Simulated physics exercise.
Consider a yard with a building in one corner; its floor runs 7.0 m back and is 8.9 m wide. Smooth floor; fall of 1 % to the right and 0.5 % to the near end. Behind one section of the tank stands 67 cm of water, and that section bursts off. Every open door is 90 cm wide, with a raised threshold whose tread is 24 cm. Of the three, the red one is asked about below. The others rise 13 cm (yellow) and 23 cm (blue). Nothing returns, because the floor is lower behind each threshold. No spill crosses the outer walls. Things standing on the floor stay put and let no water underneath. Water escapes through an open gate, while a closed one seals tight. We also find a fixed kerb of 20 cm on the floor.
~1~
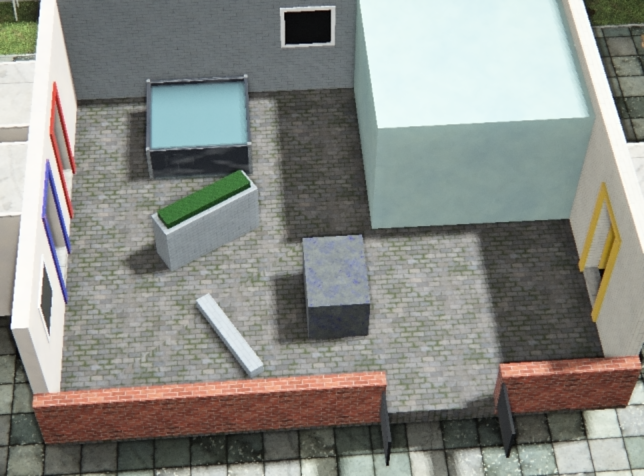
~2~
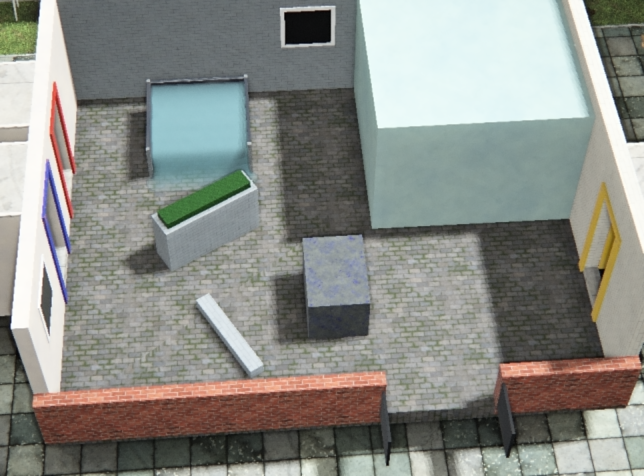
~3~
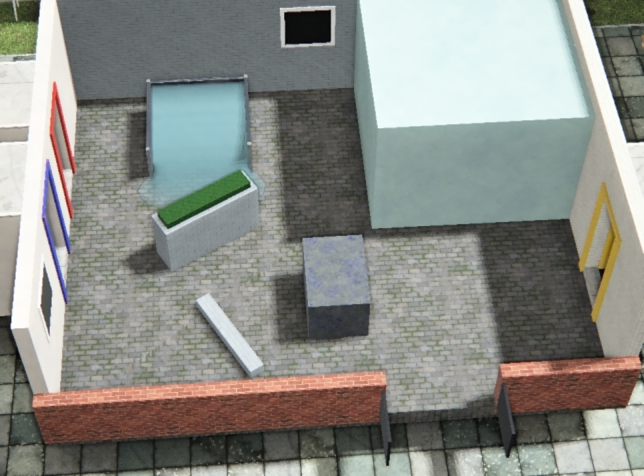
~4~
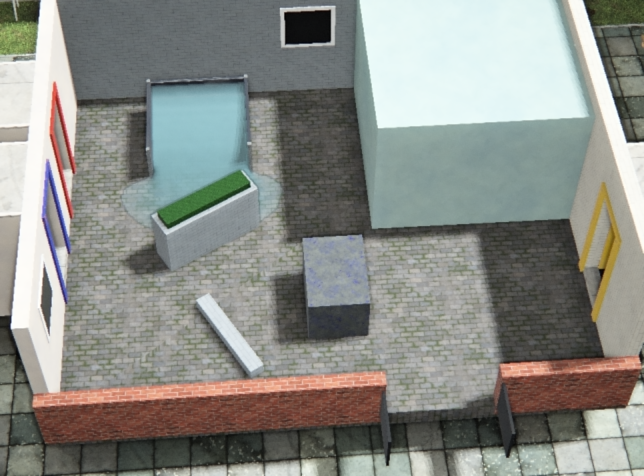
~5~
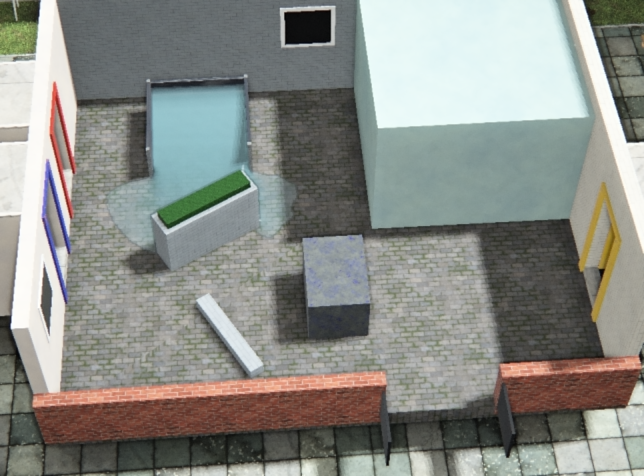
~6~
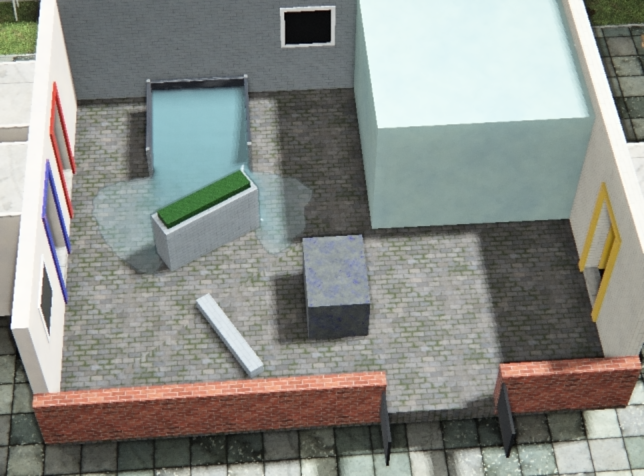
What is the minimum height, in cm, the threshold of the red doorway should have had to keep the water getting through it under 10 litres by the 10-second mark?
11.5 cm.
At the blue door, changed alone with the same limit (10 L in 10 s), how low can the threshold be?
Blue door - some 28 centimetres.
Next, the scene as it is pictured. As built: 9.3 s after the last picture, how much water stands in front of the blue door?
Some 3.5 cm.
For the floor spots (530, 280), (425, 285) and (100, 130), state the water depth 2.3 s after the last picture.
I'd read roughly 2, 3 and 2 cm there.
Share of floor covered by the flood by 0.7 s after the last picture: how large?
Roughly 20 percent of the floor is wet.
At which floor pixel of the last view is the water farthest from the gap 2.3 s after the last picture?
Somewhere near the pixel (546, 306).
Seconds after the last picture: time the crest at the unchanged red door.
Crest at t of about 2.4 s.
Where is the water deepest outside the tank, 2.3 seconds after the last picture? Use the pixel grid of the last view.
Near (59, 419).
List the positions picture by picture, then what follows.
The tank at (198, 116) is whole and still, 67 cm deep; the red door at (63, 156) is dry, in the first picture.
The front is at (156, 188), 0.3 m from the gap at (201, 164); 0.4 m2 of floor is wet, 67 cm left at the back, in the second picture.
The gap is at (201, 166), the front 0.7 m out at a hidden place; the back of the tank holds 67 cm, in the third picture.
The front is at a hidden place, 1.3 m from the gap at (201, 167); 2.7 m2 of floor is wet, 60 cm left at the back, in the fourth picture.
The gap is at (201, 168), the front 1.7 m out at (159, 251); the back of the tank holds 56 cm, in the fifth picture.
The front is at (145, 268), 2.1 m from the gap at (201, 168); 4.5 m2 of floor is wet, 56 cm left at the back; 0.7 m in a straight line remain to the red door at (63, 156), in the sixth picture.
Then, 0.7 s after the last picture water covers 20 % of the floor, deepest (46 cm) near (223, 215); it has not reached the red door.
Then, 2.3 s after the last picture water covers 45 % of the floor, deepest (28 cm) near (59, 419); 15 cm at the red door, 1 litre in over its 14 cm threshold.
Then, 9.3 s after the last picture water covers 90 % of the floor, deepest (11 cm) near (559, 230); 4 cm at the red door, 4 litres in over its 14 cm threshold.
At the red door as built, the water peaked near 15 cm, 2.3 s after the last picture.
Run again over the same 10 s with other heights there, 19 litres in over 9.5 cm, 8 litres over 12.5 cm. The limit of 10 litres is kept from about 11.5 cm up.
